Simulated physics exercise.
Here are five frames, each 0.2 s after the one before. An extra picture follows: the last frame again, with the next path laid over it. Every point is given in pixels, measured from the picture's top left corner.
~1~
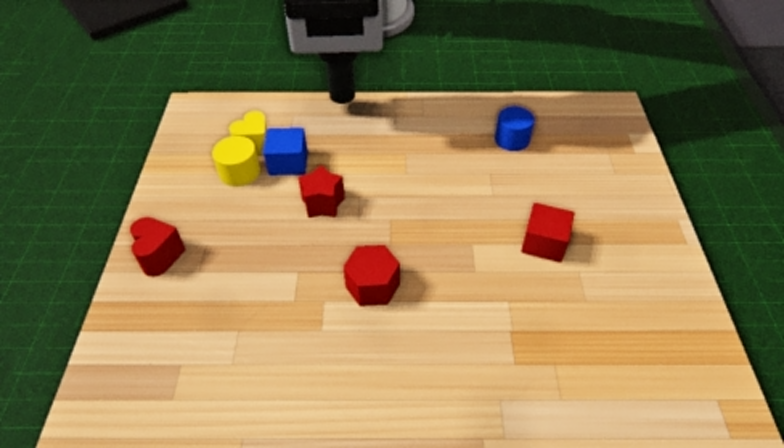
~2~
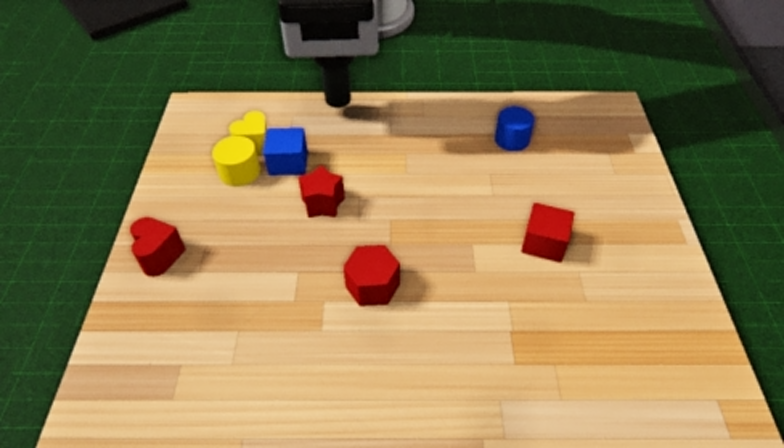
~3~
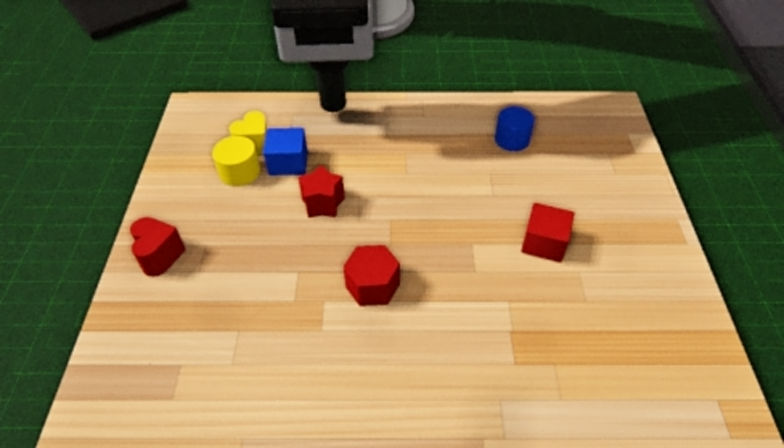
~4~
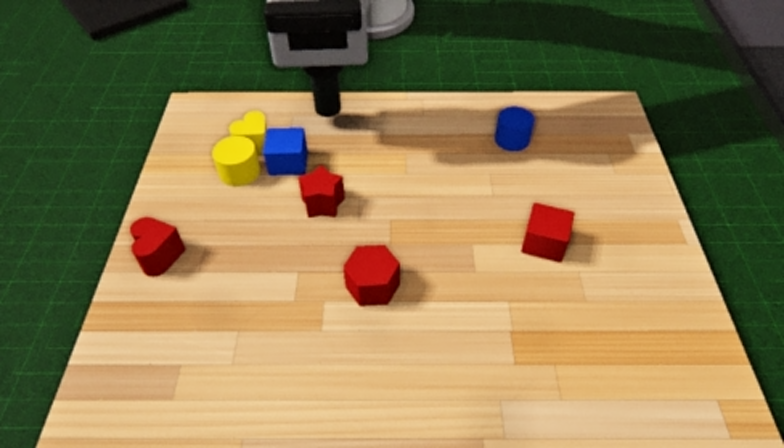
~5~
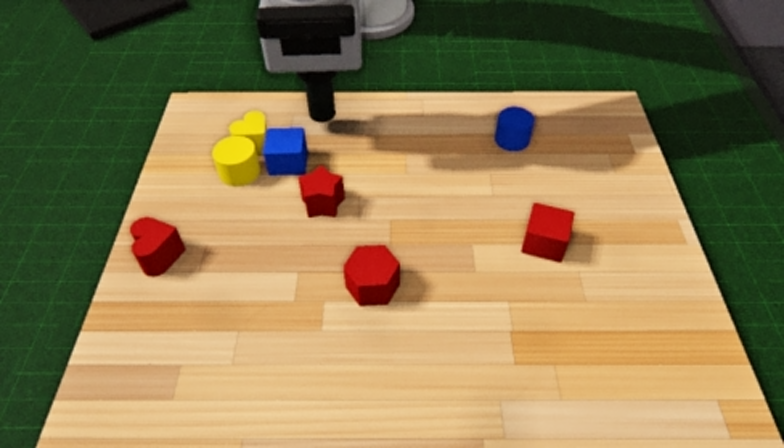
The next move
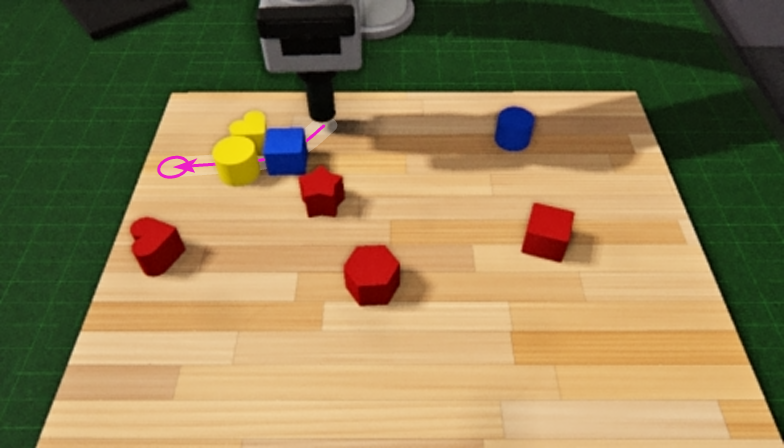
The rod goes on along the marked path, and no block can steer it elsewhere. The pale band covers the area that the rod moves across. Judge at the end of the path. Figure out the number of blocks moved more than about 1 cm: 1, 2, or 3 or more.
Three or more blocks move.
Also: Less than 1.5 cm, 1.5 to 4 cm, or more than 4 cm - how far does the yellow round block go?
Displaced more than 4 cm.
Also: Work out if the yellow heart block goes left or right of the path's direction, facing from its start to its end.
Taking start-to-end as forward, the block's sideways shift goes to the right.
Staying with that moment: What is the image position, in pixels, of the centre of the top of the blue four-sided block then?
I expect it at (269, 160).
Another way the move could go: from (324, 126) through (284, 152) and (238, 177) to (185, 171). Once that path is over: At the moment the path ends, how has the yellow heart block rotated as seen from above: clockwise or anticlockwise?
The sense of turning is clockwise.
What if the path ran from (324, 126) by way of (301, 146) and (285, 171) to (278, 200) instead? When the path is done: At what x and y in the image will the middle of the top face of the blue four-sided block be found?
Final place: (243, 196).
The drawn path runs from (324, 126) over (285, 153) and (230, 163) to (173, 167).
What follows on the original path. One third of the way, rod (282, 142); blue four-sided block (272, 154).
Two thirds of the way, rod (226, 152); yellow round block (198, 162); yellow heart block (224, 121), turned 90° clockwise; blue four-sided block (269, 160).
At the end, rod (169, 156); yellow round block (180, 168); yellow heart block (224, 121), turned 90° clockwise; blue four-sided block (269, 160); red star not moved.
